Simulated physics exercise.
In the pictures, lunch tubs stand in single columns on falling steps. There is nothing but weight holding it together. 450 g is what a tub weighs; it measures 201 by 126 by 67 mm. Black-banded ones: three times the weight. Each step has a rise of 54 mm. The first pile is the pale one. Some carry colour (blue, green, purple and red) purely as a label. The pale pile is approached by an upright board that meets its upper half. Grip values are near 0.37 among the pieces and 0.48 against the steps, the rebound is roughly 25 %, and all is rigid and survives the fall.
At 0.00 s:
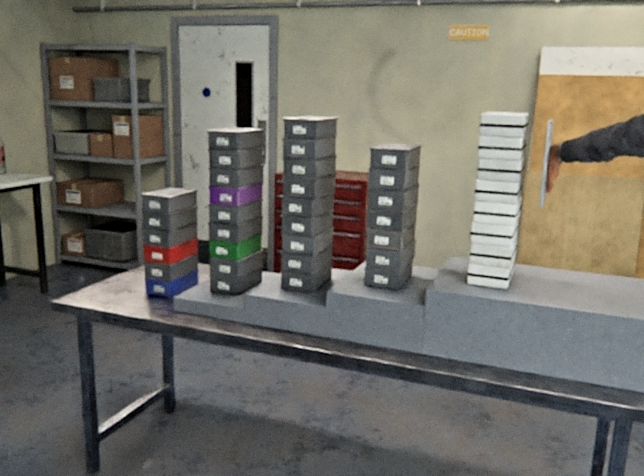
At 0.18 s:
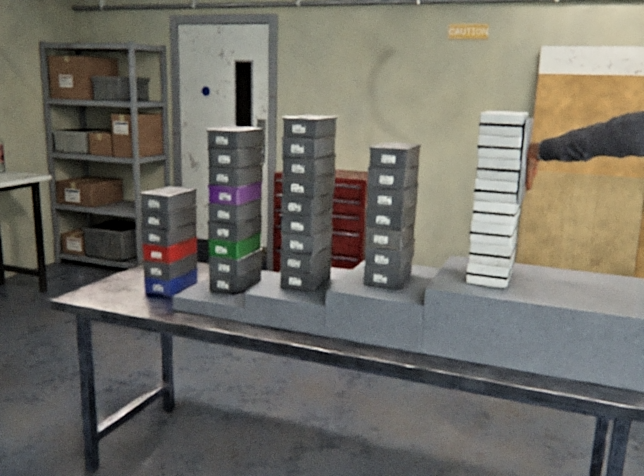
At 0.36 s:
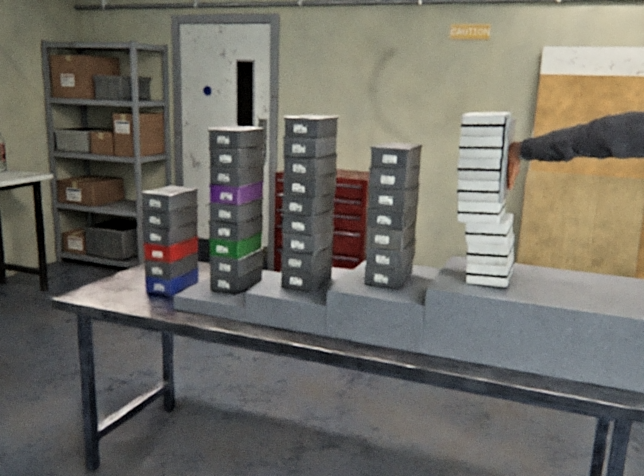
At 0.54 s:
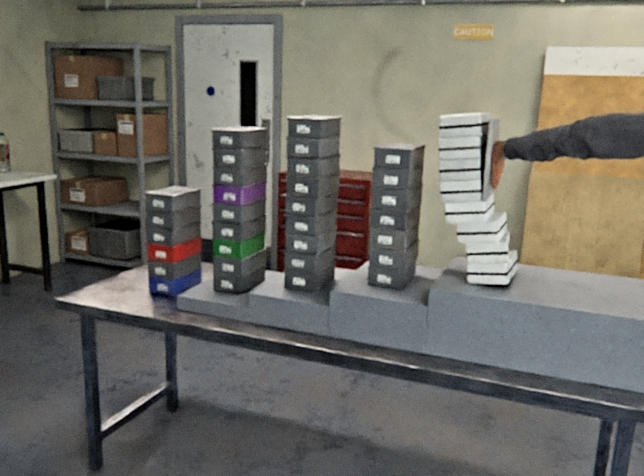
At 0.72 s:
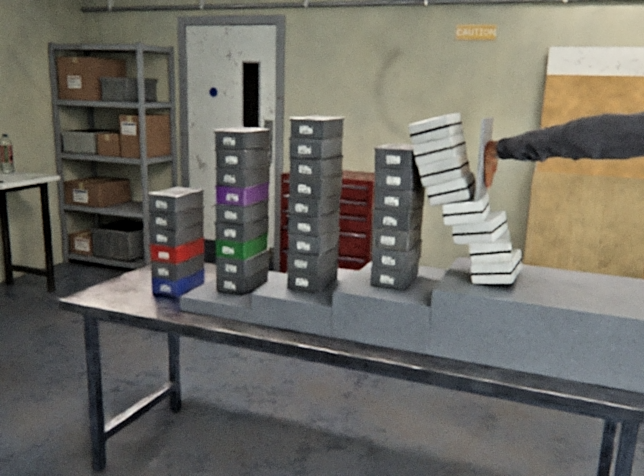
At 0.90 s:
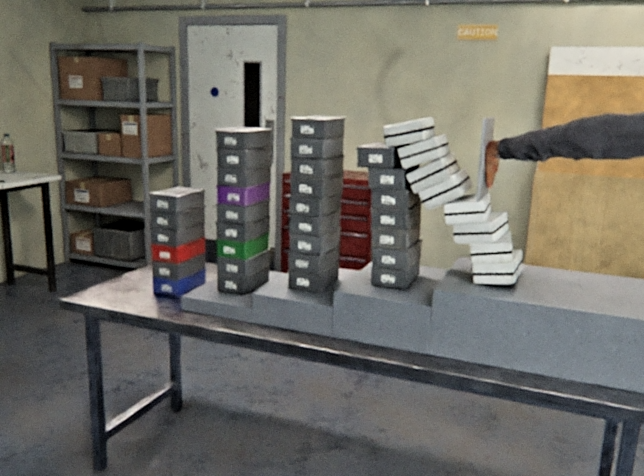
In a workshop, a hand pushes an upright board into a white stack of tubs, which bends left onto grey ones.
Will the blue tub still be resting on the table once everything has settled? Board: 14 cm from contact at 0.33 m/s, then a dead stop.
Yes.
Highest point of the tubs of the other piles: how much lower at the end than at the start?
Some 26 cm lower.
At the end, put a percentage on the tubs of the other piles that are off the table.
35 %.
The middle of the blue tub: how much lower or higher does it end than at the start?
Around 3 cm up.
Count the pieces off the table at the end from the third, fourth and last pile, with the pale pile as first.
Tally - third: 1; fourth: 6; last: 4.
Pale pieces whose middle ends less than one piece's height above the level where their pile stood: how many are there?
Among the pale pieces, the count is 2.
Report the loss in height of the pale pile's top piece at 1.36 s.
About 14 cm.
By 1.36 s, 4 of the pale pile down; none of the 31 other tubs off the table, 11 disturbed; blue tub unmoved.
By 2.22 s, 4 of the pale pile down; none of the 31 other tubs off the table, 23 disturbed; blue tub unmoved; green tub tilted 16°.
By 2.76 s, 4 of the pale pile down; none of the 31 other tubs off the table, 29 disturbed; blue tub tilted 24°; green tub tilted 37°, 9 cm lower.
By 3.32 s, 4 of the pale pile down; 10 of the 31 other tubs off the table; blue tub tilted 38°; purple tub on its side.
When it is over (3.7 s), 4 of the pale pile down; 11 of the 31 other tubs off the table; blue tub tilted 37°; purple tub upside down; red tub tilted 63°, 85 cm lower. In pixels of the last frame, middles, blue tub near (170, 272).
